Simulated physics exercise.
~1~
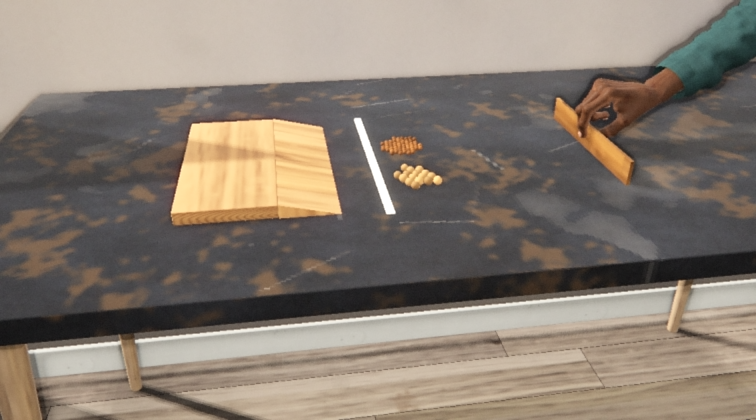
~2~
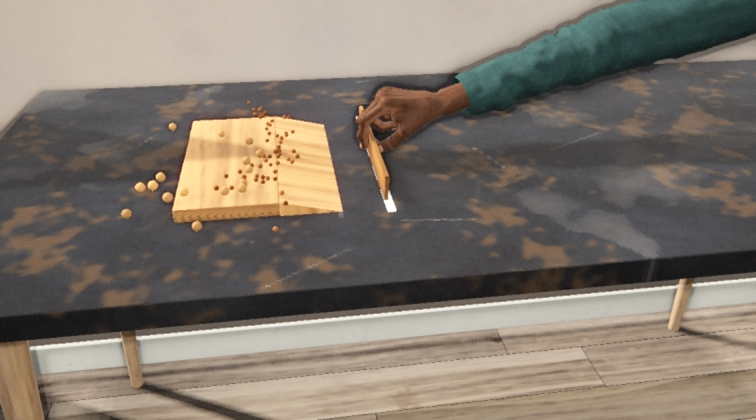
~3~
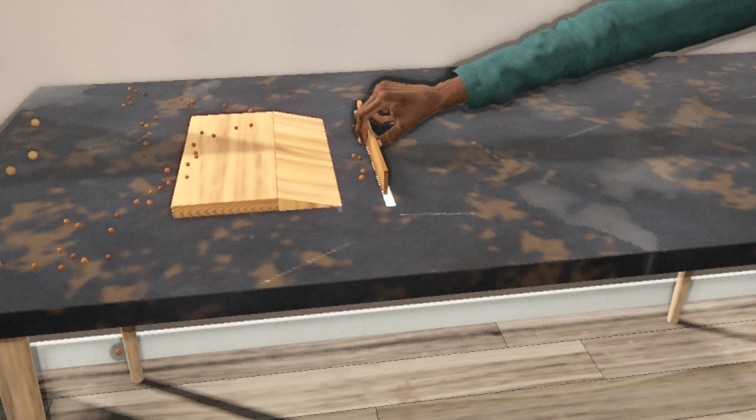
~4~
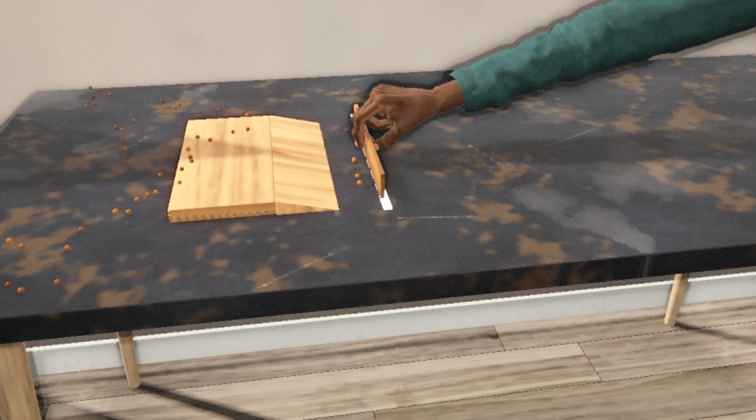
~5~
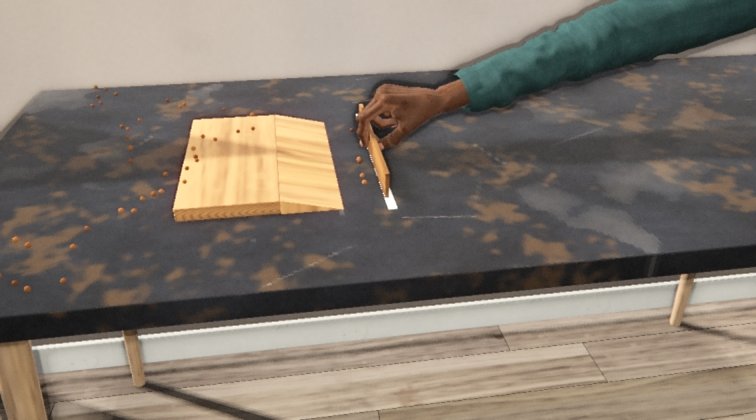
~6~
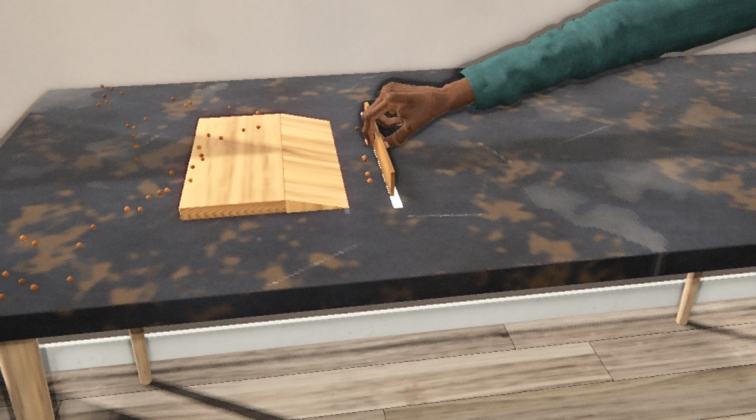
A hand sweeps a wooden strip left to white tape, scattering small balls over the slab.
